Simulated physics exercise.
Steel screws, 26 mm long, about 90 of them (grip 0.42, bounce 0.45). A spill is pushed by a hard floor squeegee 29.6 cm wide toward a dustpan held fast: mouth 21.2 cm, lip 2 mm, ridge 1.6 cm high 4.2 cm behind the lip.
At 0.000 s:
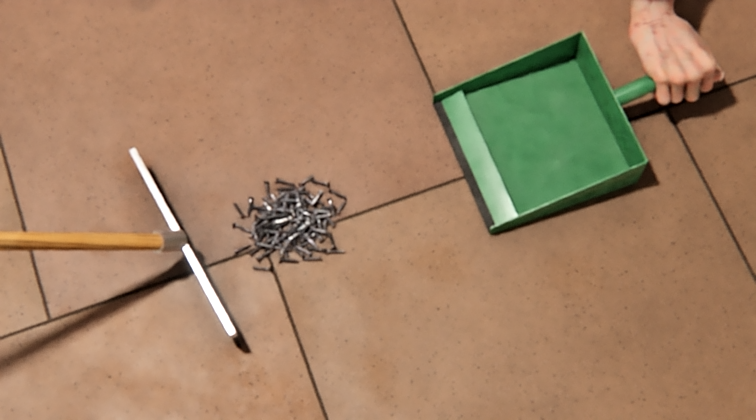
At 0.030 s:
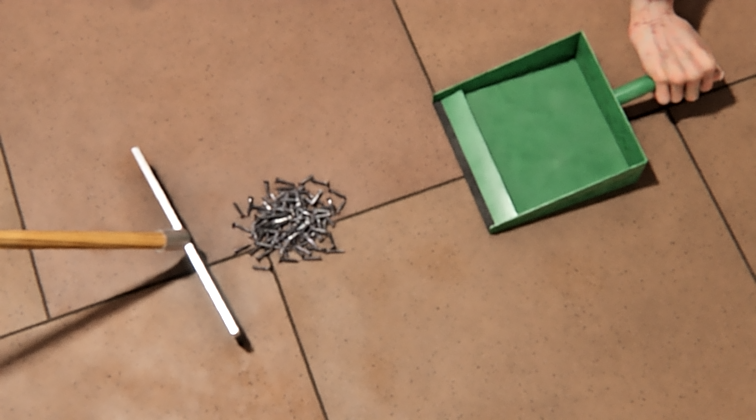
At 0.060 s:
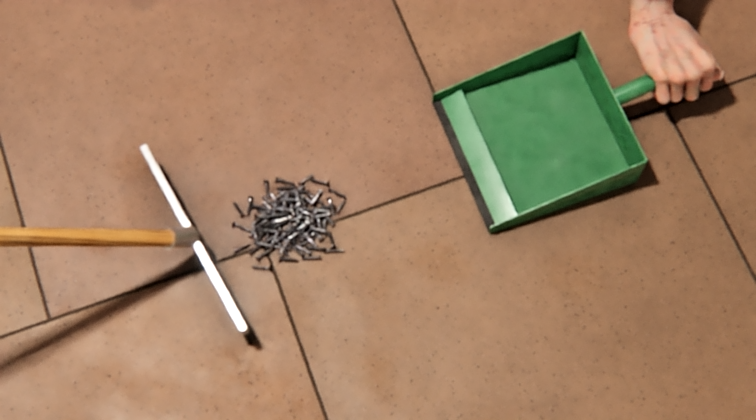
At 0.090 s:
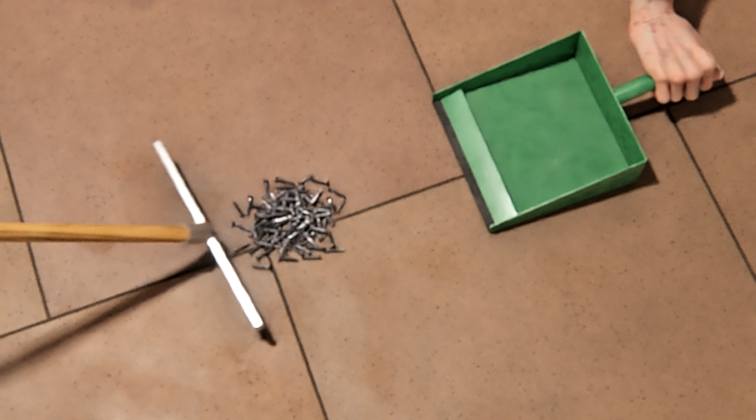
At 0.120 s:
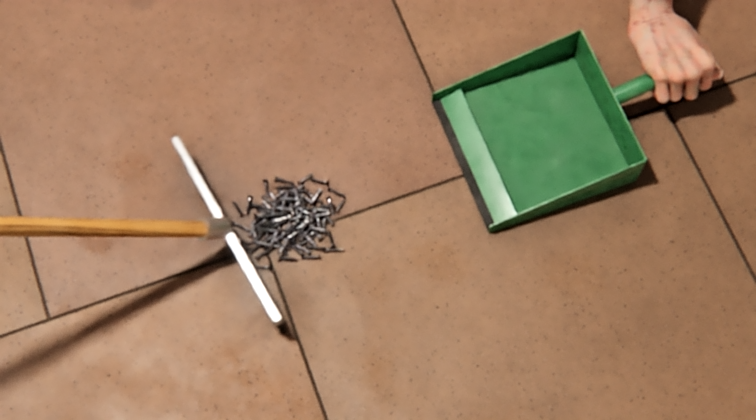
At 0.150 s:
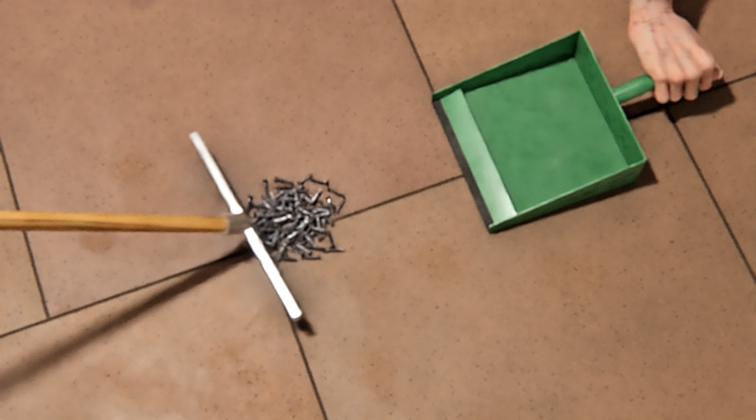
A white-edged floor squeegee on a wooden handle slides right across brown tiles and reaches a small pile of steel screws, nudging those at its left edge, while a hand holds a green dustpan still at the right.
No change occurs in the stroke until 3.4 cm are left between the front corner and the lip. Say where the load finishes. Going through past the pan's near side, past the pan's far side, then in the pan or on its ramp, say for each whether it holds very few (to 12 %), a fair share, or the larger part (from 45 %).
Near side holds very few. Far side holds very few. Pan holds a fair share.
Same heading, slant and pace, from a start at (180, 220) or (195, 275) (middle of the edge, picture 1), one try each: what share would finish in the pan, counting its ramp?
First try about 30 per cent, second about 15 per cent.
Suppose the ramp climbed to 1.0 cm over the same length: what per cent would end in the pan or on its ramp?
About 30 %.
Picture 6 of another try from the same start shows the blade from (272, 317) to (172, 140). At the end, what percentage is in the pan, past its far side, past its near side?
Pan 5; far 10; near 0.
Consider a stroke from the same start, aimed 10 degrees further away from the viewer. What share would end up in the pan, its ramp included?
I'd put it at close to 25 percent.
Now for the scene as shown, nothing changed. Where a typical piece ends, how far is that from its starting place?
Median: Approx. 24 cm.
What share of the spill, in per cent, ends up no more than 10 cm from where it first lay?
0 percent, roughly.
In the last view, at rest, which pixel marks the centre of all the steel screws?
Approximately (452, 162) in the last view.
Then, at 0.30 s, middle of the blade 18 cm from the lip; 0 % over the lip, far side 0 %, near side 0 %.
After 0.41 s, middle of the blade 9 cm from the lip; 0 % over the lip, far side 5 %, near side 0 %.
After 0.64 s, middle of the blade 6 cm from the lip; 25 % over the lip, far side 5 %, near side 0 %.
In the end, at 2.0 s, near side 0 %, far side 5 %, pan 25 %, in front of the lip or behind the blade 65 %.
